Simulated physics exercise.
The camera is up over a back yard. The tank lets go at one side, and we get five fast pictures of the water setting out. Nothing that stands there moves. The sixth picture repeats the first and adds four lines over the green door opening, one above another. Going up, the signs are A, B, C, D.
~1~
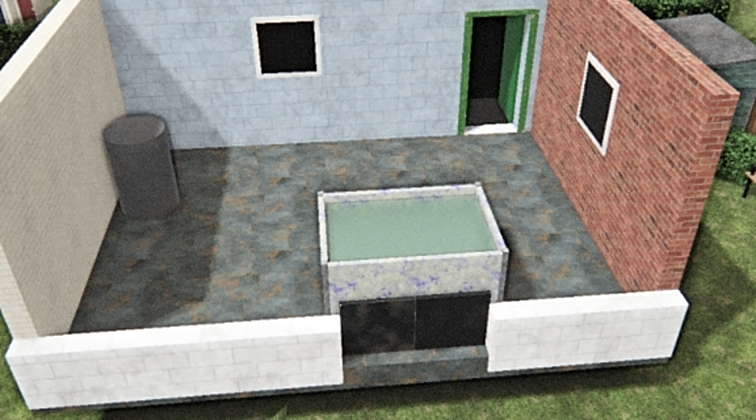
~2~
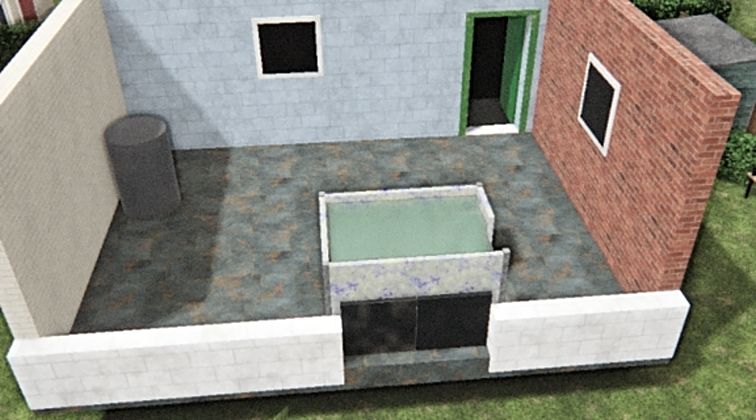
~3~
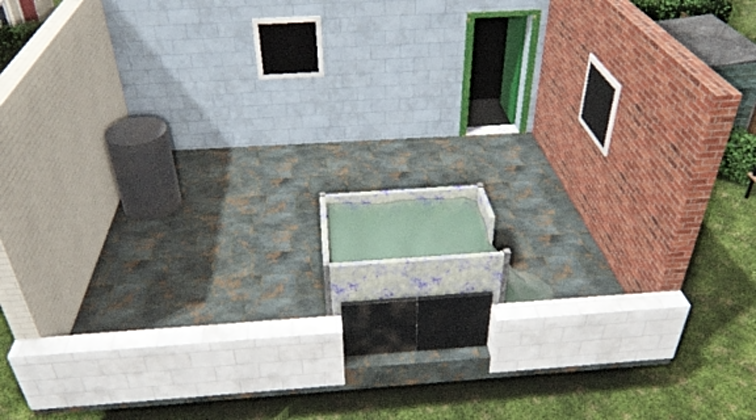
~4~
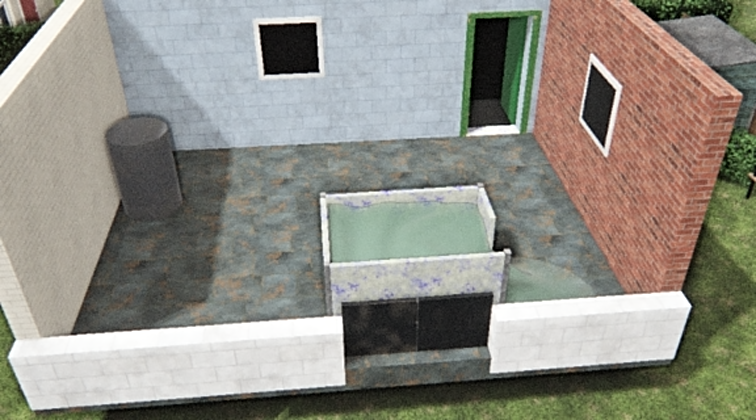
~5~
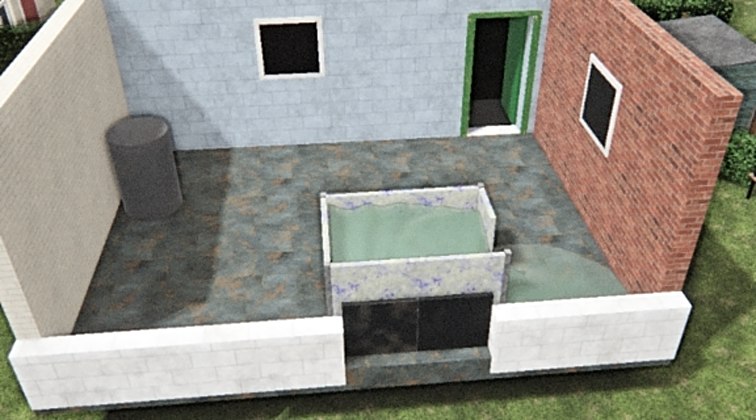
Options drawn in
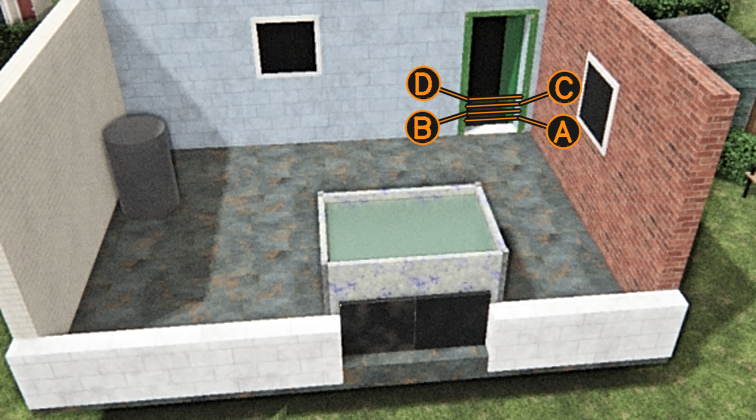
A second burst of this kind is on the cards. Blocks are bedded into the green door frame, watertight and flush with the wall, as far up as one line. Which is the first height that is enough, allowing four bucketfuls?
The limit is A.
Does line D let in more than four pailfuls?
No, not at all.
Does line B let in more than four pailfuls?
No.
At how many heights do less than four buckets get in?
All of them.
In orange, A at (492, 119); B at (493, 112); C at (493, 105); D at (494, 97); from the bottom up A, B, C, D.
For line A, a splash gets over, under a bucket.
For line B, nothing gets over.
For line C, nothing gets over.
For line D, nothing gets over.
